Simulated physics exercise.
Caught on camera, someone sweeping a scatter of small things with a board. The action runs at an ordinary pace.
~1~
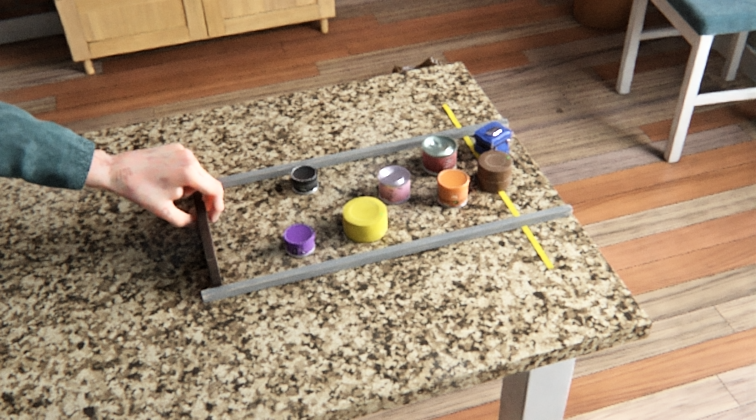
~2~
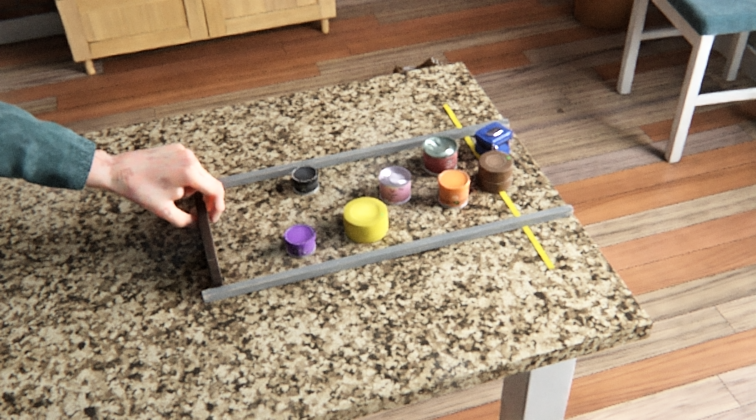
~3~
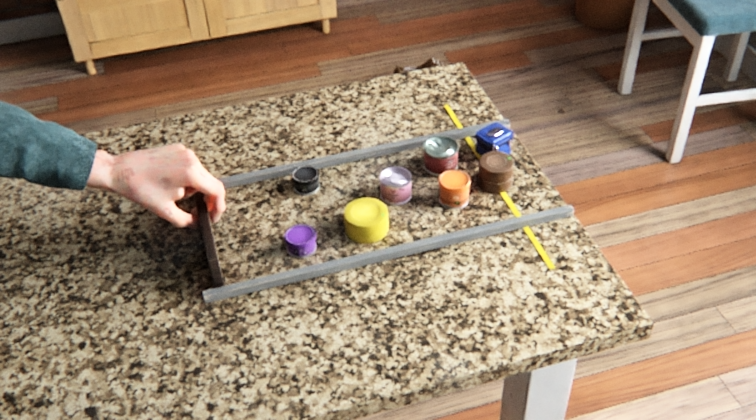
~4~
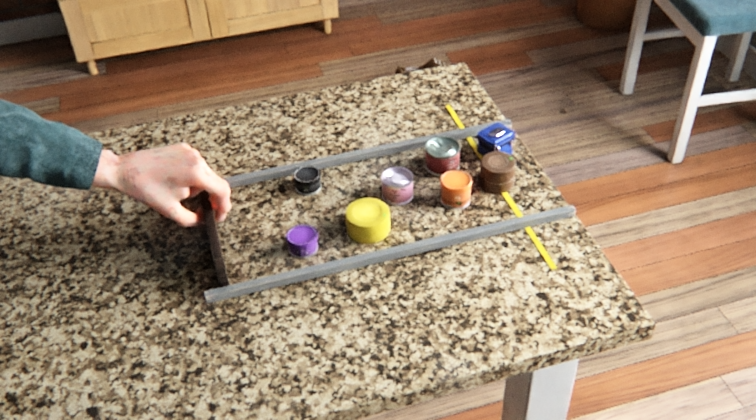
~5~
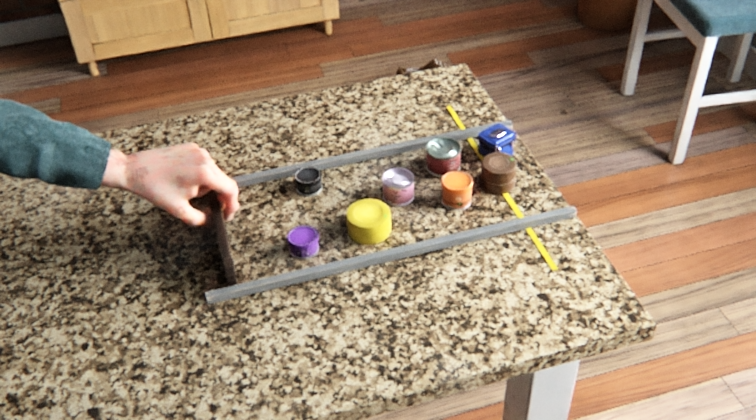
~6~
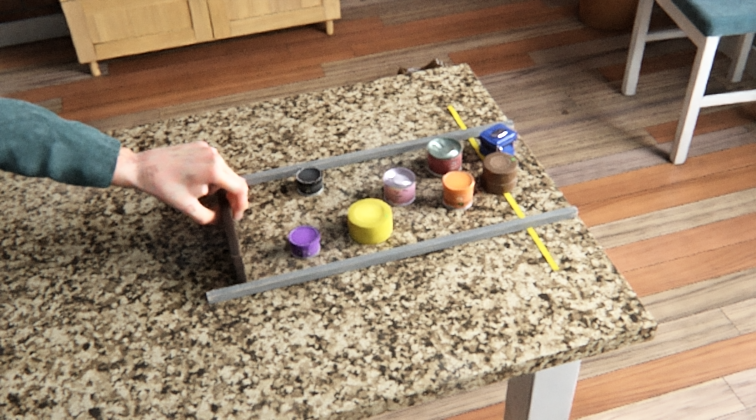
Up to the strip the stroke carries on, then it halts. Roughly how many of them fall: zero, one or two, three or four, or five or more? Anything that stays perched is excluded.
One or two.
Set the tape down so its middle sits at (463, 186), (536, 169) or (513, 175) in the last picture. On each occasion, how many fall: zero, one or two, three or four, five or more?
In order of the three spots, it's none at all, then at least five, then three to four.
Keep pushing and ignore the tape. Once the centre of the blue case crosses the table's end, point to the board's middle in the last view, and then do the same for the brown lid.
Approx. (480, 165) for the first, approx. (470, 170) for the second.
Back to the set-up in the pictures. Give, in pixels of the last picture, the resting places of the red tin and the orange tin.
The first sits around (516, 144), while the other sits around (539, 159).
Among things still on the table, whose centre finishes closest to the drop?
Result - the orange tin.
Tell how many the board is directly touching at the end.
Counting them up gives 3.
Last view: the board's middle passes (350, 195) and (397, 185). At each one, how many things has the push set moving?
3, then 6.
Early on, none off yet; blue case at rest near (497, 143); brown lid at rest near (500, 173); red tin at rest near (445, 157).
A while later, none off yet; blue case moving near (503, 142); brown lid travelled about its own width near (529, 156); red tin travelled about its own width near (477, 154).
Finally, the number that fall off is one or two; lost, brown lid and blue case.
